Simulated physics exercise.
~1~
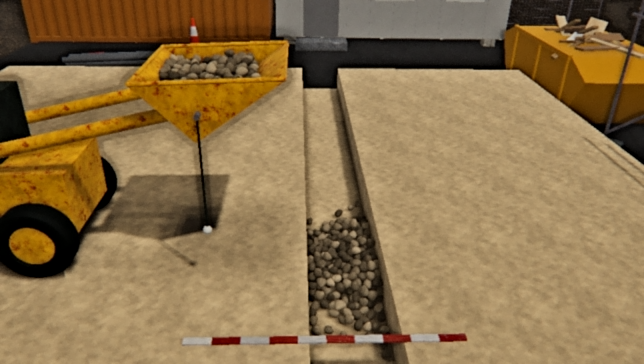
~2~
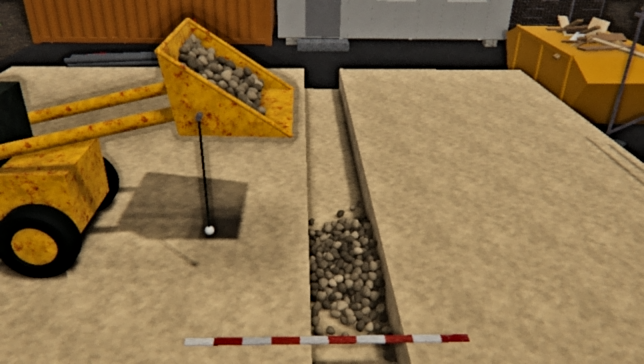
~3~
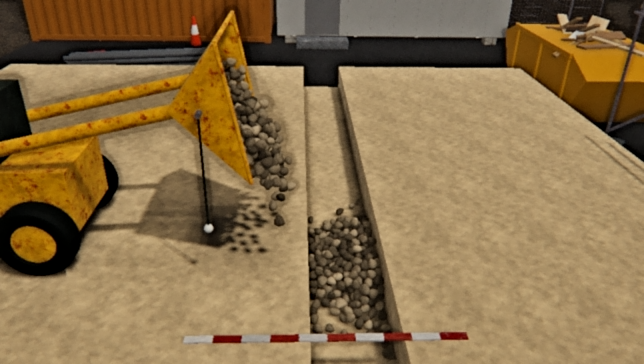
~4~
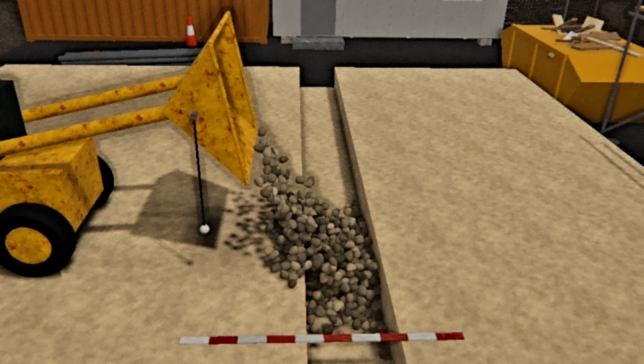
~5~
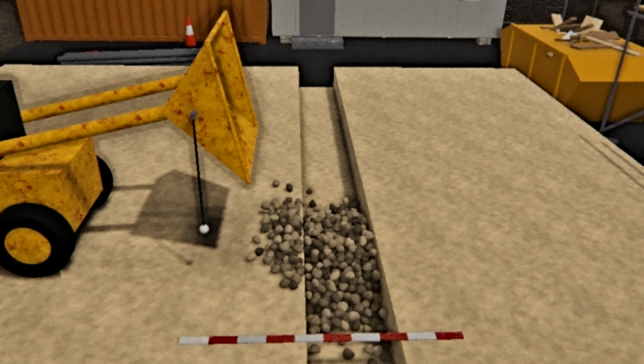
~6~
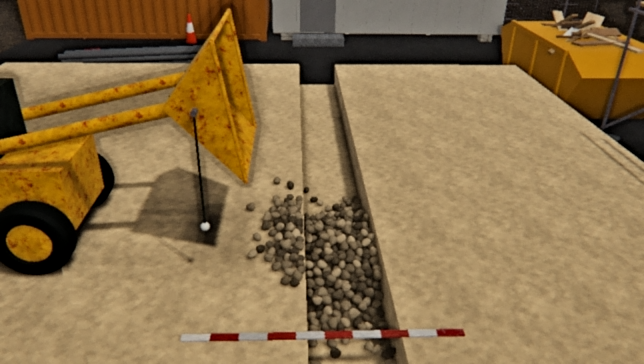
A yellow loader tips its bucket and pours cobbles into the trench, leaving some beside it.
